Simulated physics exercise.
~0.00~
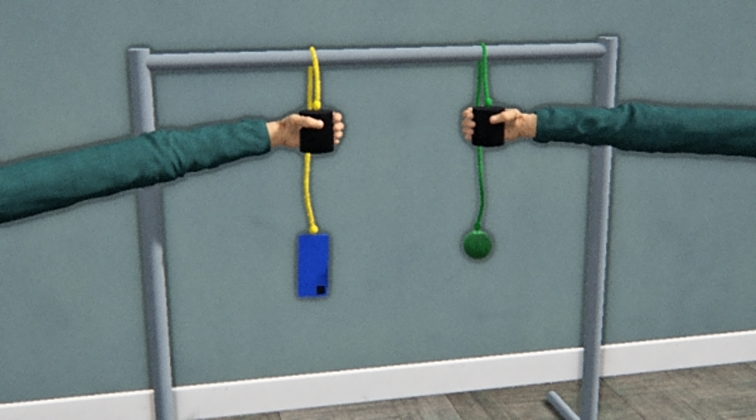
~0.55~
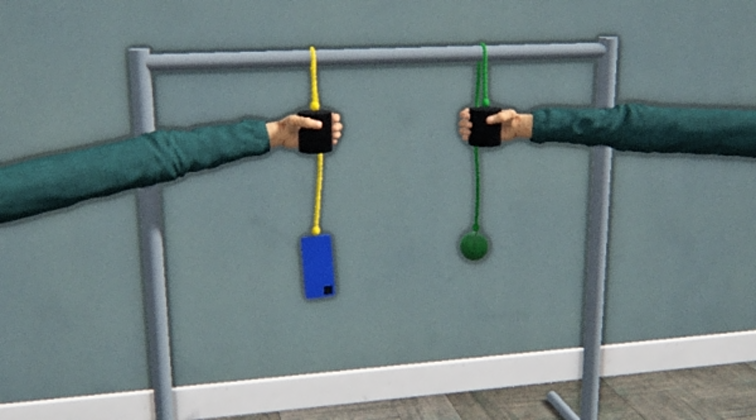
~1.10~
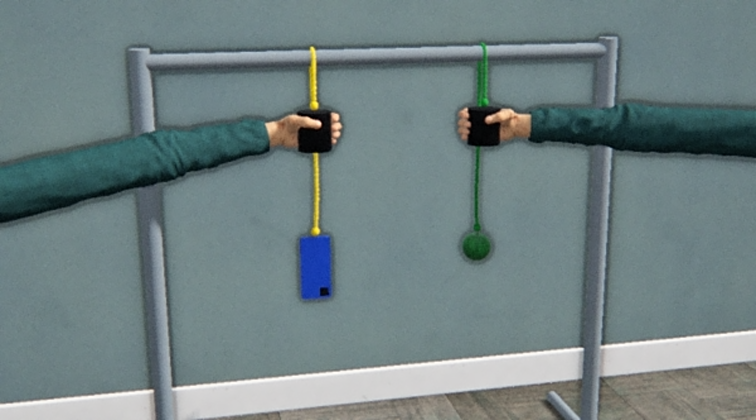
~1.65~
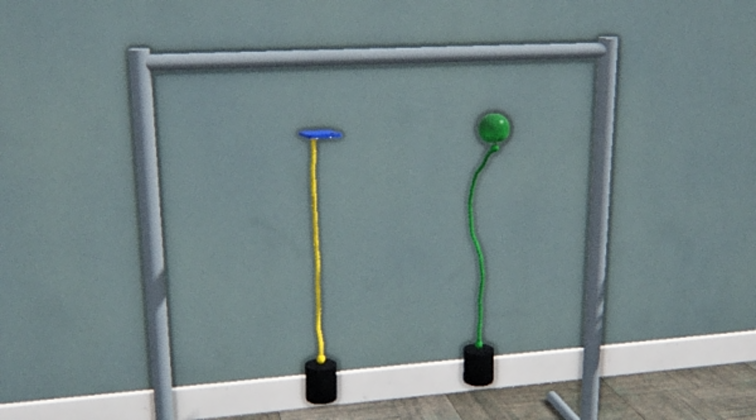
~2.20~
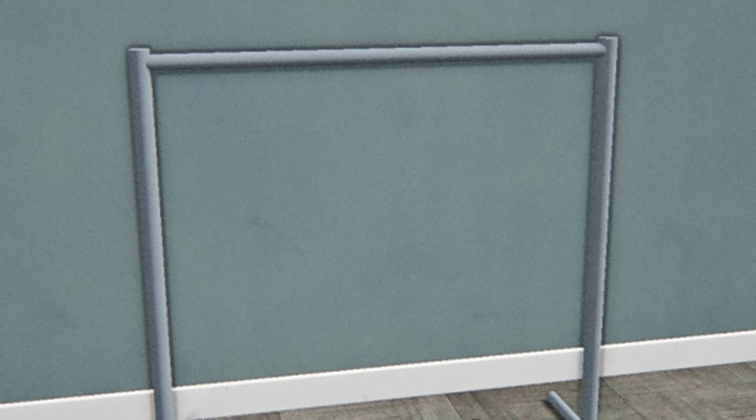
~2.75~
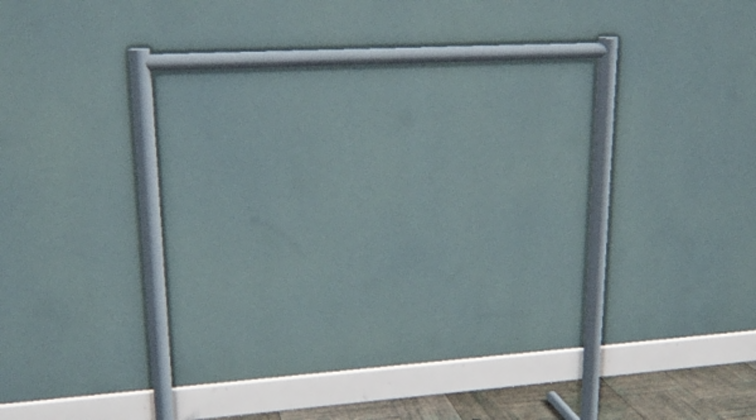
Two hands release black cylinders, which drop, pulling both cords off the rail and out of view.
